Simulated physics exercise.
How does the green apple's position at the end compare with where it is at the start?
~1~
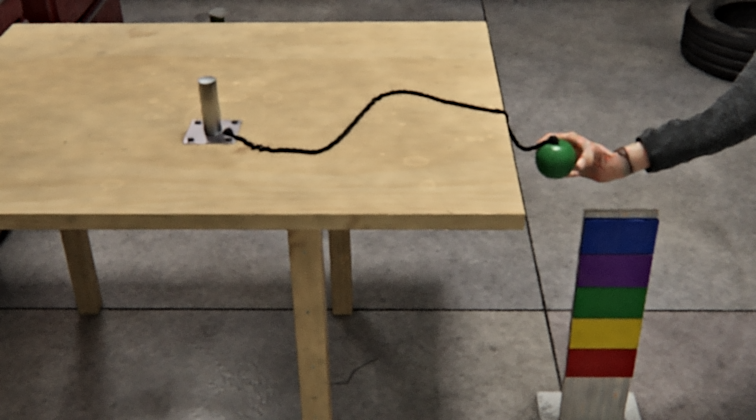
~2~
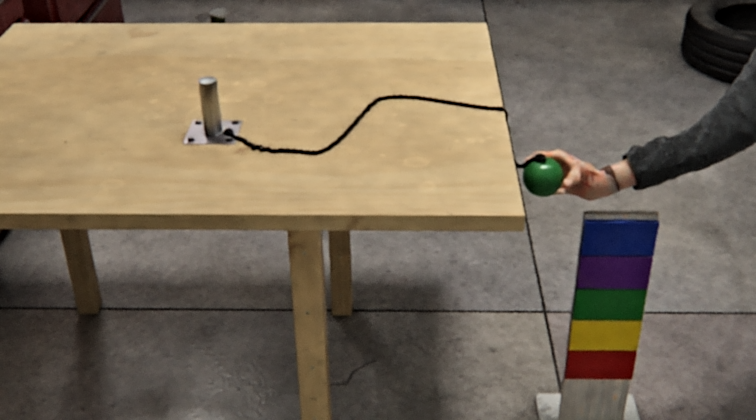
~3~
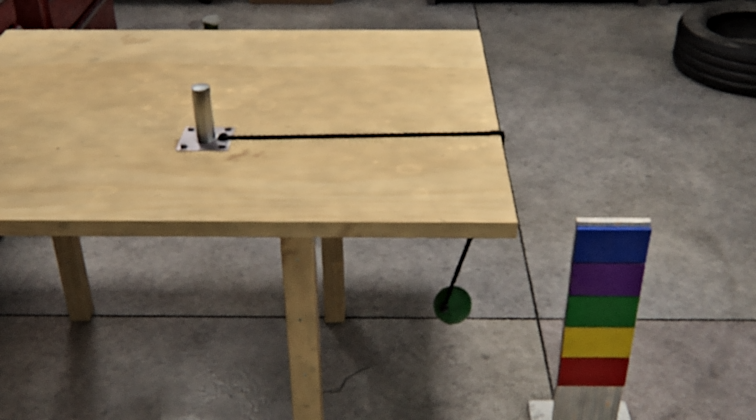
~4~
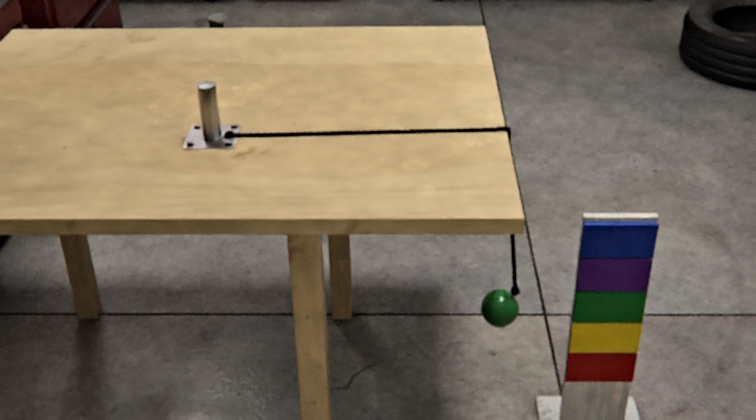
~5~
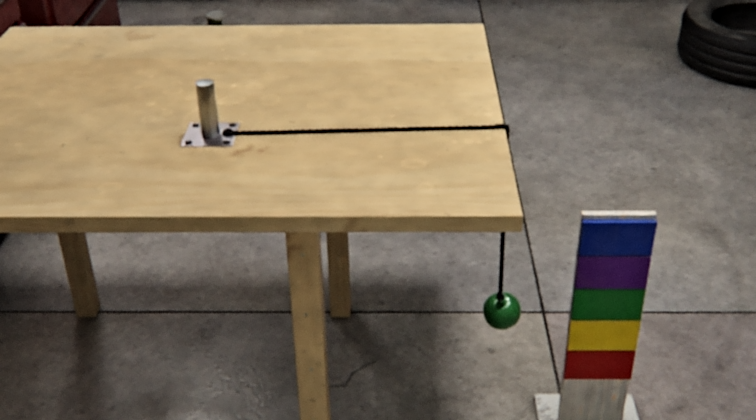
At the start the apple is held in a hand just past the right edge of the workbench, higher than the coloured board. By the end it is lower and a little farther left, hanging from the cord below the tabletop, level with the green band.
